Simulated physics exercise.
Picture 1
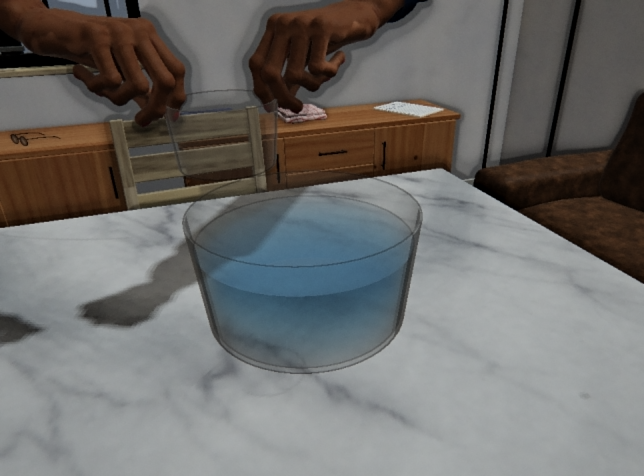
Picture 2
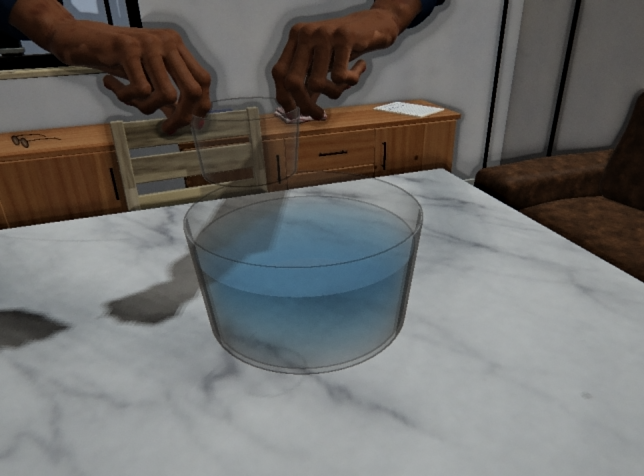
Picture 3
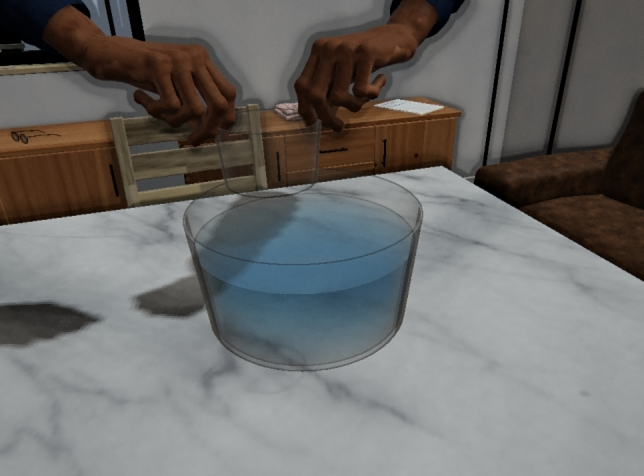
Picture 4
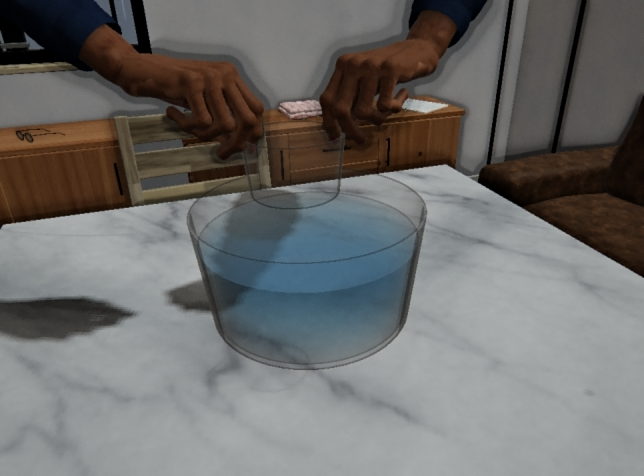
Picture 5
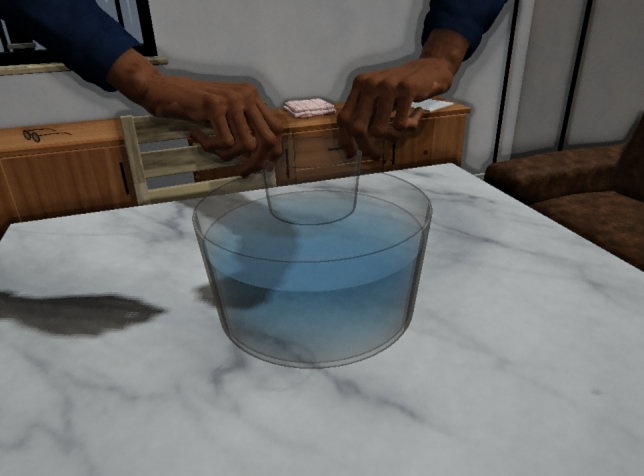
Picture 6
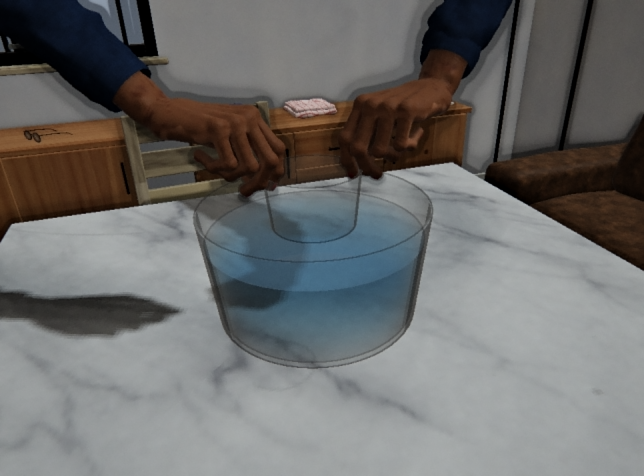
Two hands lower an empty clear tub rightward and down over a basin of blue water.
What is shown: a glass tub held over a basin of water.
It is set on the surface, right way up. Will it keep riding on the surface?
Yes, it stays up.
Soon after, the tub dips into the water.
Later, it bobs and steadies.
In the end, the tub floats with about half of its side showing.
